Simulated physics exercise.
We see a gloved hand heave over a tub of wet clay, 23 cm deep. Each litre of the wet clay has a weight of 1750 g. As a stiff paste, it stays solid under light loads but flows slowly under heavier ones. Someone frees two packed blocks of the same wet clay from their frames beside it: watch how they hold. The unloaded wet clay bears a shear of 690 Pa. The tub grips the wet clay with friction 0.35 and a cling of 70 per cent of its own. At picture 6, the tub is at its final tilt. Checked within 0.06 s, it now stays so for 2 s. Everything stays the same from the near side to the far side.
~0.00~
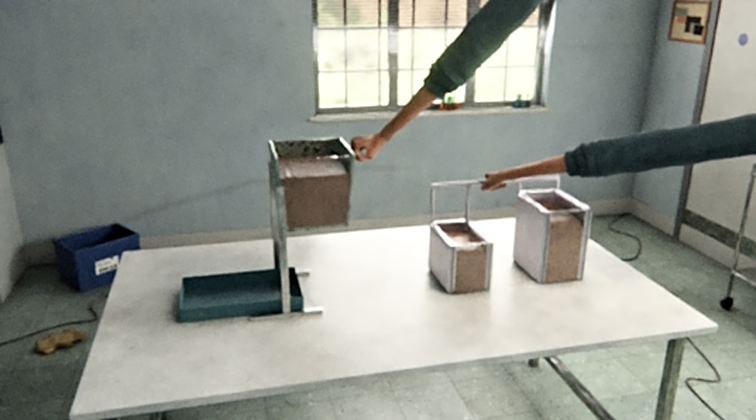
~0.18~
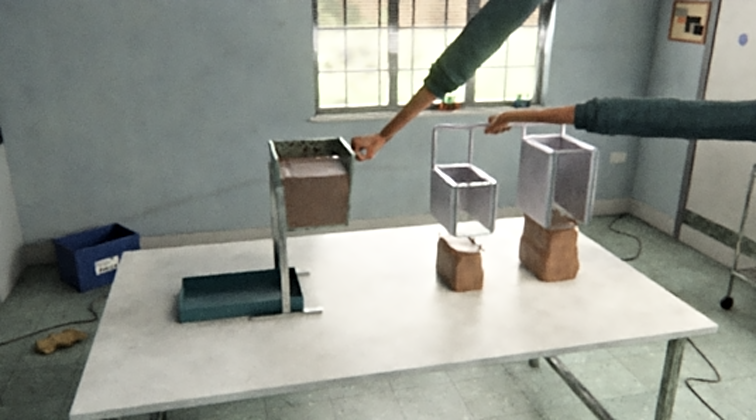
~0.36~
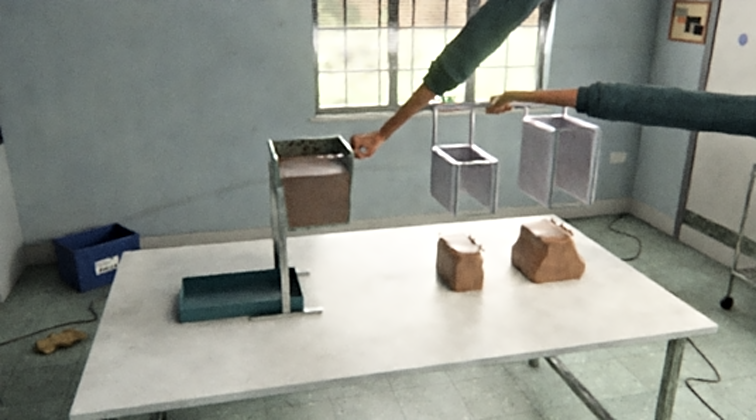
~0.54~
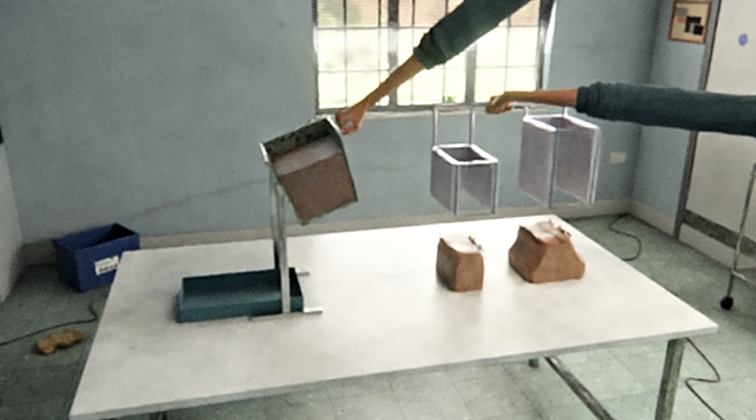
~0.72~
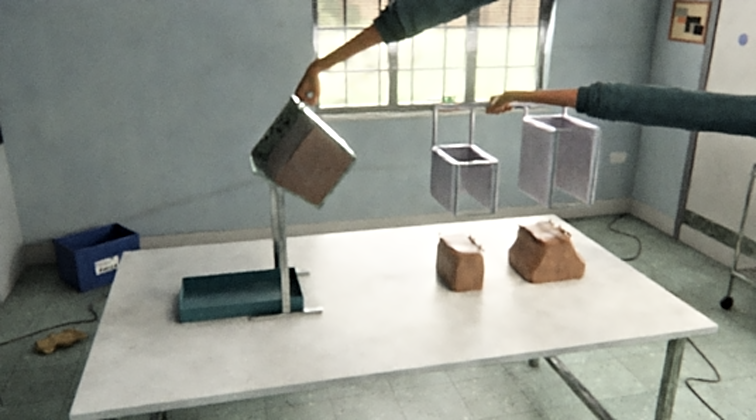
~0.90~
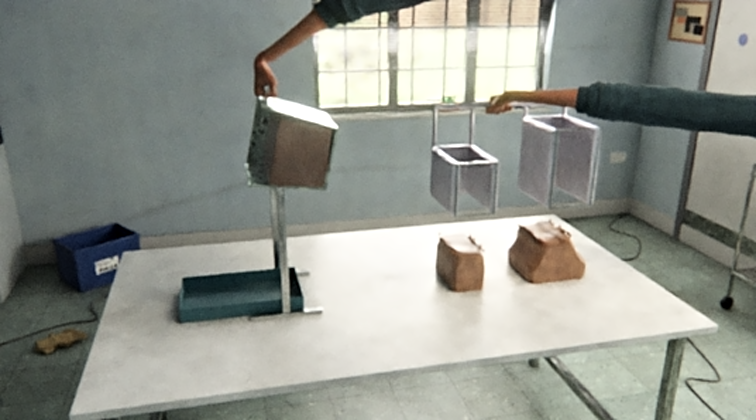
Blue-walled room, one hand lifting two open boxes off clay blocks, the taller sagging, then another tilting a clay-filled tub leftward.
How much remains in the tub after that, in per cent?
100 %.
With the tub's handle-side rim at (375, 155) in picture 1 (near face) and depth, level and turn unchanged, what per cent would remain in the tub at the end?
About 70 per cent.
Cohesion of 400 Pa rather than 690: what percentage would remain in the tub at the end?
Around 80 per cent.
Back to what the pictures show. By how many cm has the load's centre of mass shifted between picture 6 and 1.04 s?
Roughly 2 centimetres.
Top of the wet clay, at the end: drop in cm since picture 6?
The top ends up some 3 cm below its level in the last picture.
After 1.04 s, the tub is at 77 degrees and holds 100 %.
After 1.21 s, the tub is at 77 degrees and holds 100 %.
After 1.38 s, the tub is at 77 degrees and holds 100 %.
After 1.55 s, the tub is at 77 degrees and holds 100 %.
After 2.90 s, at the end, the tub is at 77 degrees and holds 100 %.
